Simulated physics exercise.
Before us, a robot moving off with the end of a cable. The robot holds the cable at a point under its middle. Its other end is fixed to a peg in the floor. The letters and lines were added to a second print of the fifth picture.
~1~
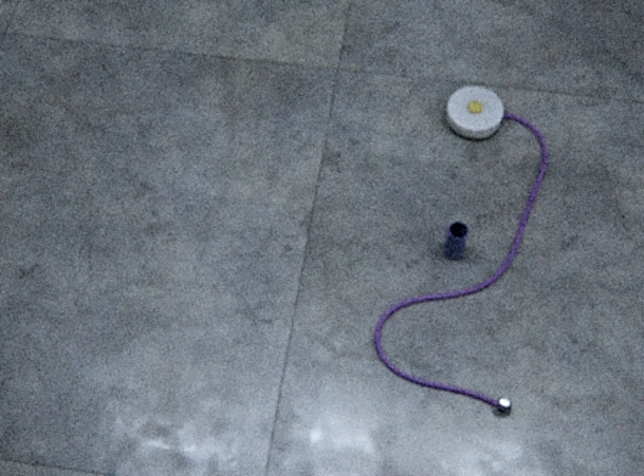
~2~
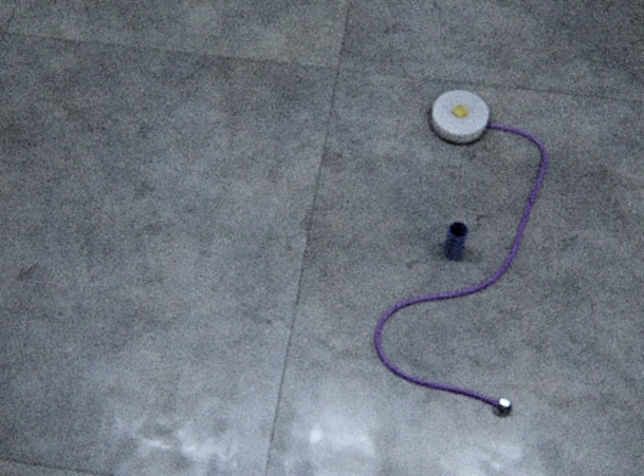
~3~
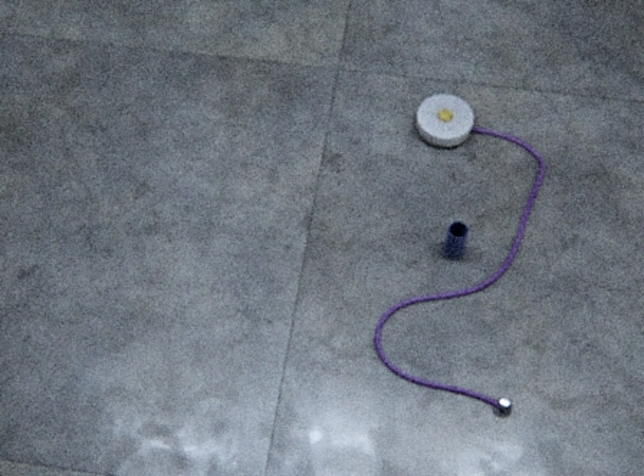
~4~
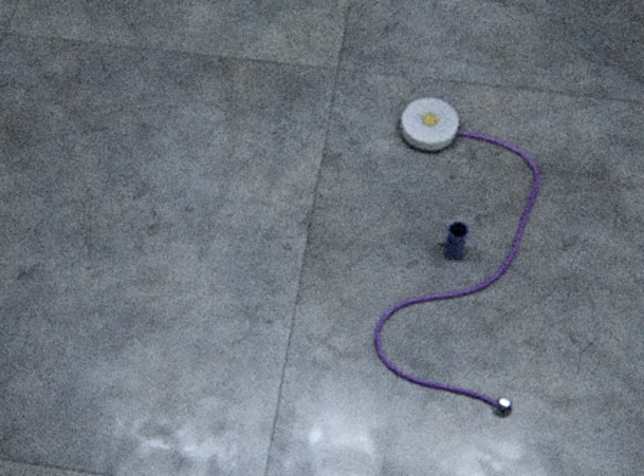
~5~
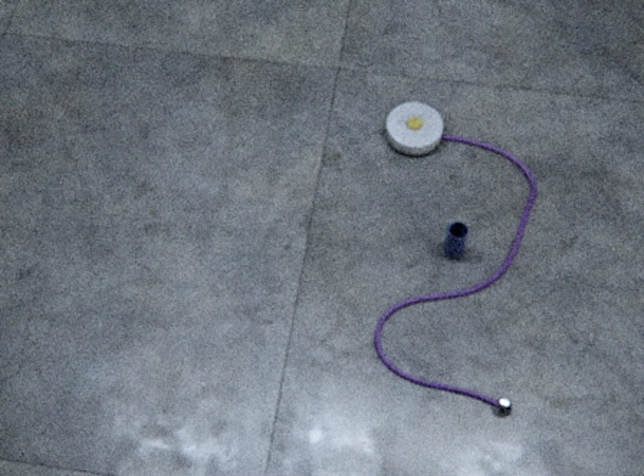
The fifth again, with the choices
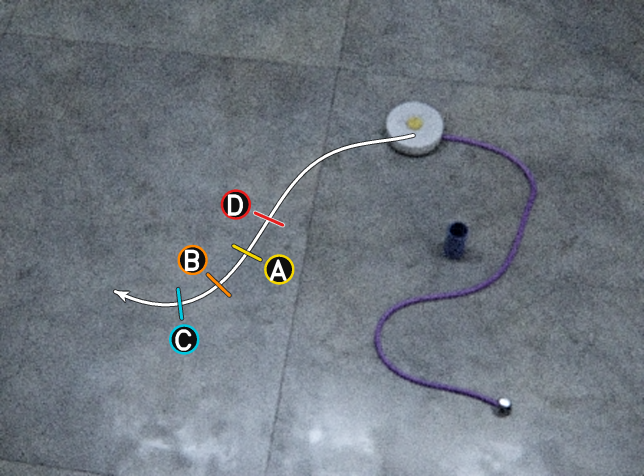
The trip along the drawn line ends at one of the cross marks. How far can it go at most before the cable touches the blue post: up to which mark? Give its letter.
No farther than A.
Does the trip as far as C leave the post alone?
For that mark, no.
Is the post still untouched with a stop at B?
No.
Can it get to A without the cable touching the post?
Yes.
On the marked copy, A at (247, 253); B at (219, 285); C at (180, 304); D at (269, 219); the route from (413, 135) via (269, 219) to (115, 292).
Taking A. A third of the way, robot (338, 145), middle of the cable (486, 284).
Two thirds of the way, robot (281, 194), middle of the cable (485, 283).
When it is over, robot (246, 248), middle of the cable (482, 280); nothing has been touched.
As for the rest, B brings the cable against the post; C brings the cable against the post; D is safe but short.
